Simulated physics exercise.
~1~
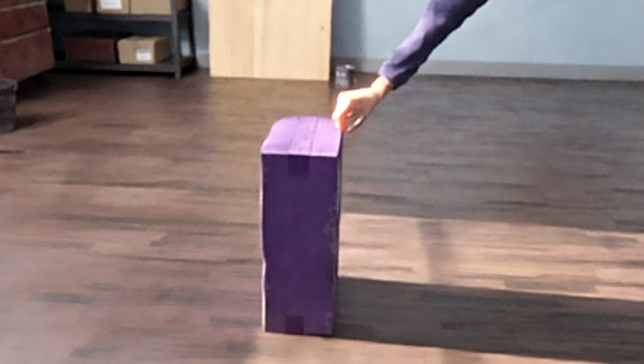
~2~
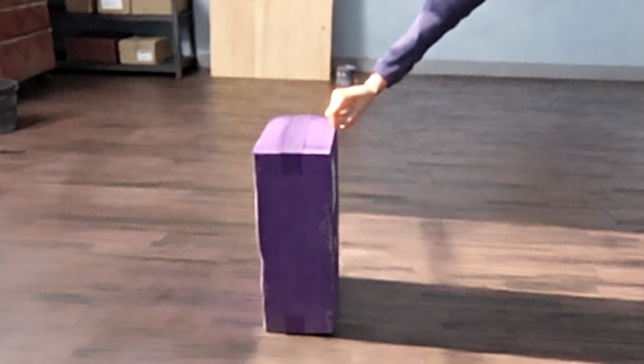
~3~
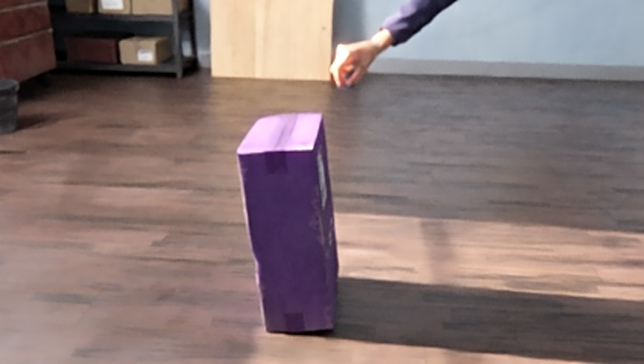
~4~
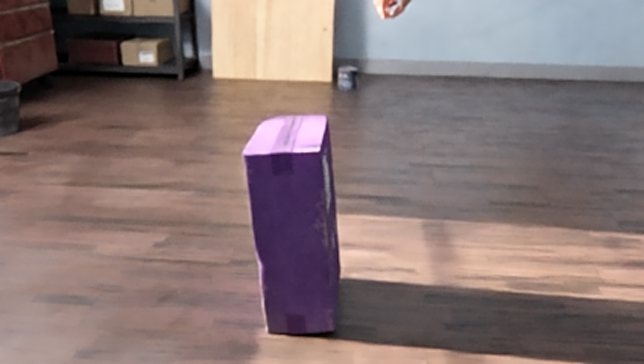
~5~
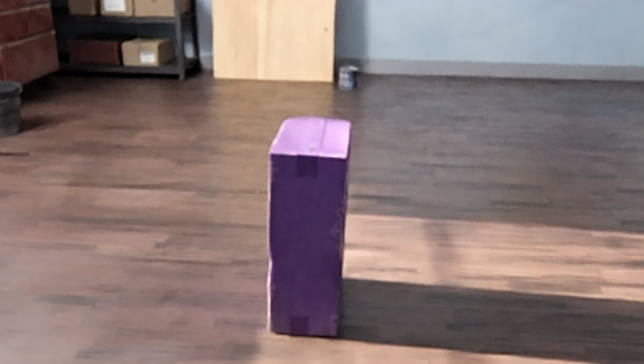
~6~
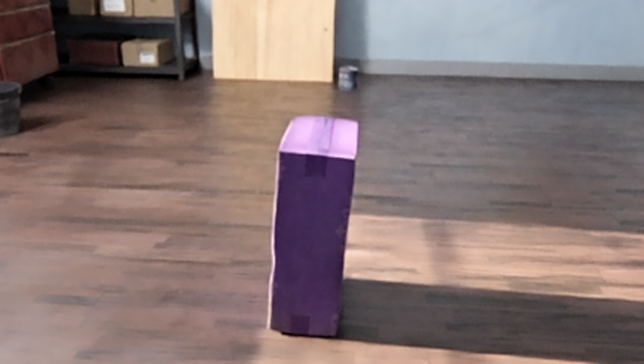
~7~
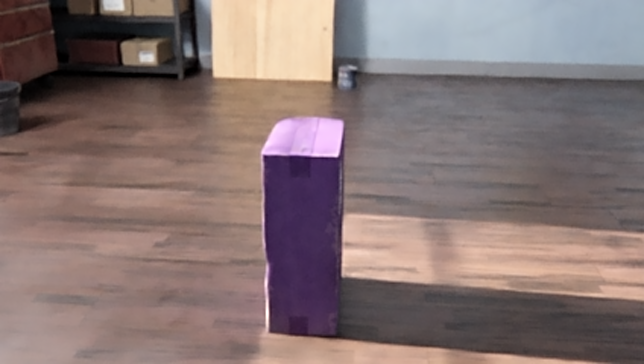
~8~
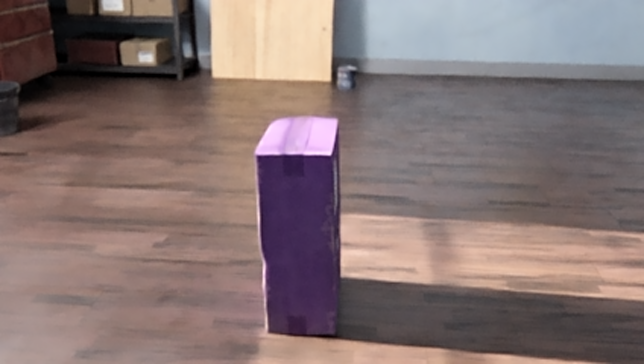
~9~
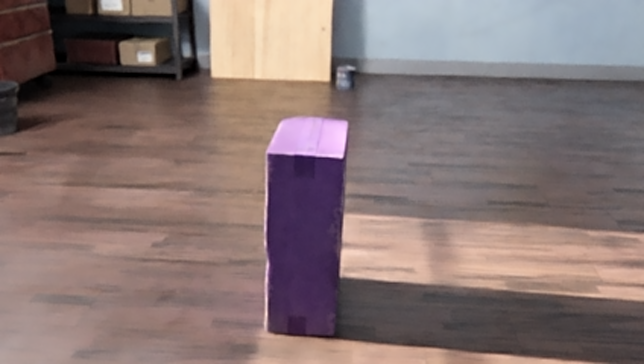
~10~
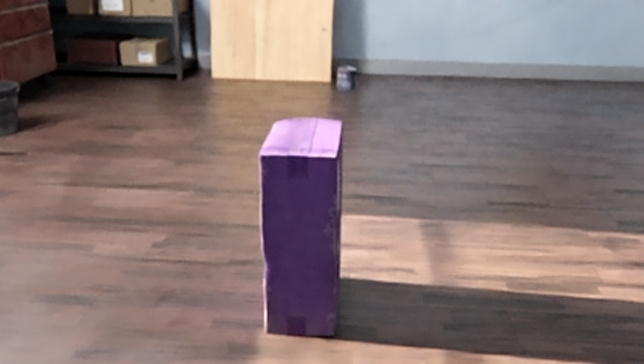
Tall purple box tipping left as a hand nudges its top and withdraws, then rocking right and back before settling upright.
